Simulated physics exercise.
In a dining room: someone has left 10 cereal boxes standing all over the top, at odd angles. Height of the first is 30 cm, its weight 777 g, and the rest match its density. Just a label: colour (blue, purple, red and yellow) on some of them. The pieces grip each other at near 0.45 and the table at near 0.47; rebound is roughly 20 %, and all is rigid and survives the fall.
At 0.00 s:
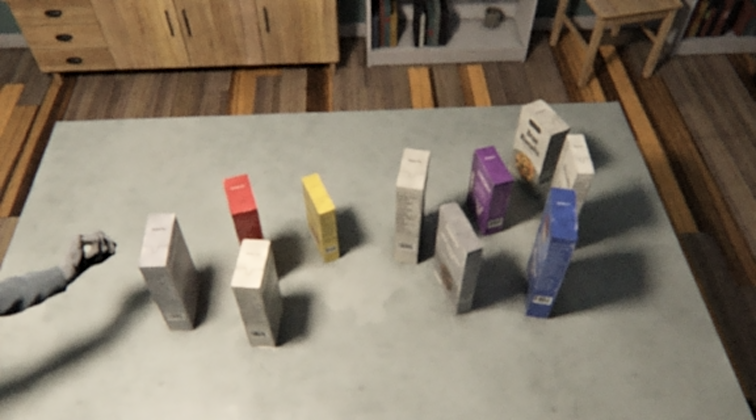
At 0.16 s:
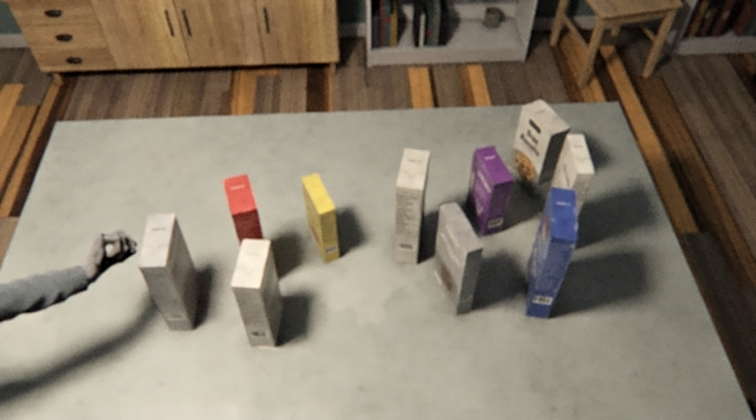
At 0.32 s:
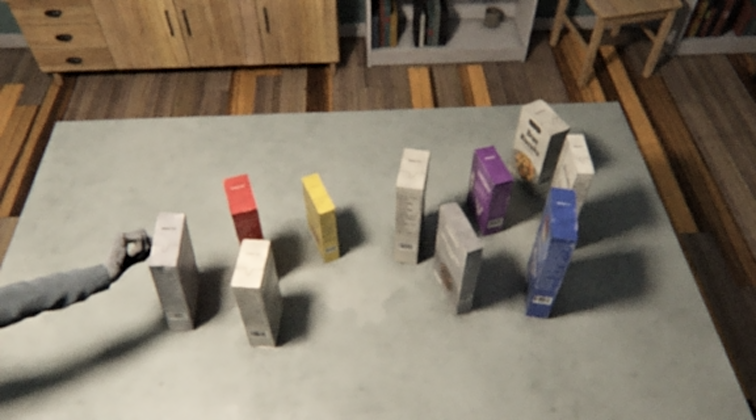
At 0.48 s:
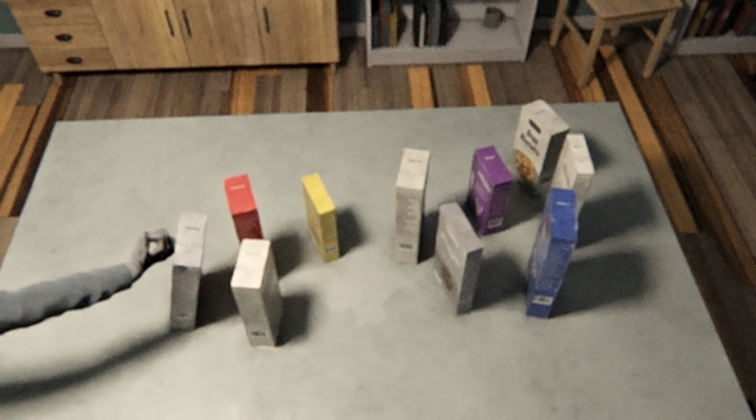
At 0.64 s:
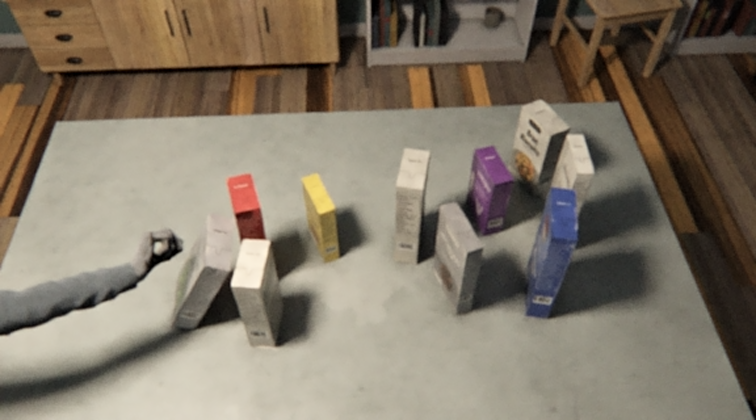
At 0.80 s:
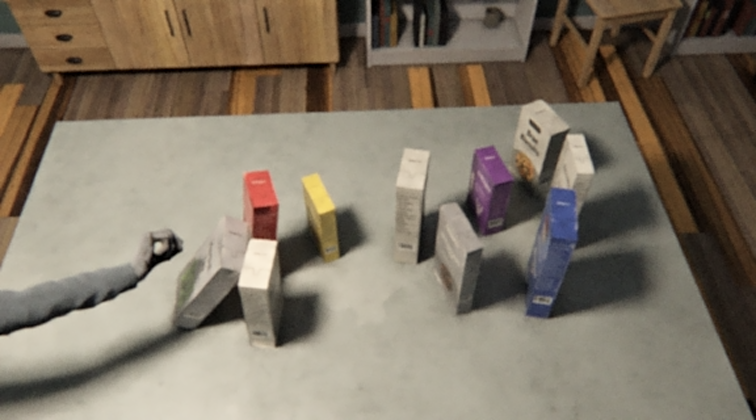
A gray-sleeved hand pushing a pale box rightward on a table of standing boxes, the box leaning and the red one shifting.
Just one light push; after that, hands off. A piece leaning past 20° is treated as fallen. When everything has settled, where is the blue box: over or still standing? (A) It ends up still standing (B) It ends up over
The answer is A.
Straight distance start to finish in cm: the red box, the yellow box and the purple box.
Roughly red 20 cm, yellow 20 cm, purple 0 cm.
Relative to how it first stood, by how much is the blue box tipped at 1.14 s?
Tilt from start: Approx. 0 degrees.
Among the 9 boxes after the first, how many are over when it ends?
Exactly 3 of them.
Around 1.14 s, 2 of the 9 other boxes over; blue box unmoved; red box tipped 41°.
Around 1.36 s, 3 of the 9 other boxes over; blue box unmoved; yellow box lying flat.
Finally (5.0 s), 3 of the 9 other boxes over; blue box unmoved; yellow box lying flat; red box tipped 75°. Six left standing. Seen by the last camera, middles, blue box near (549, 257), yellow box near (361, 221).
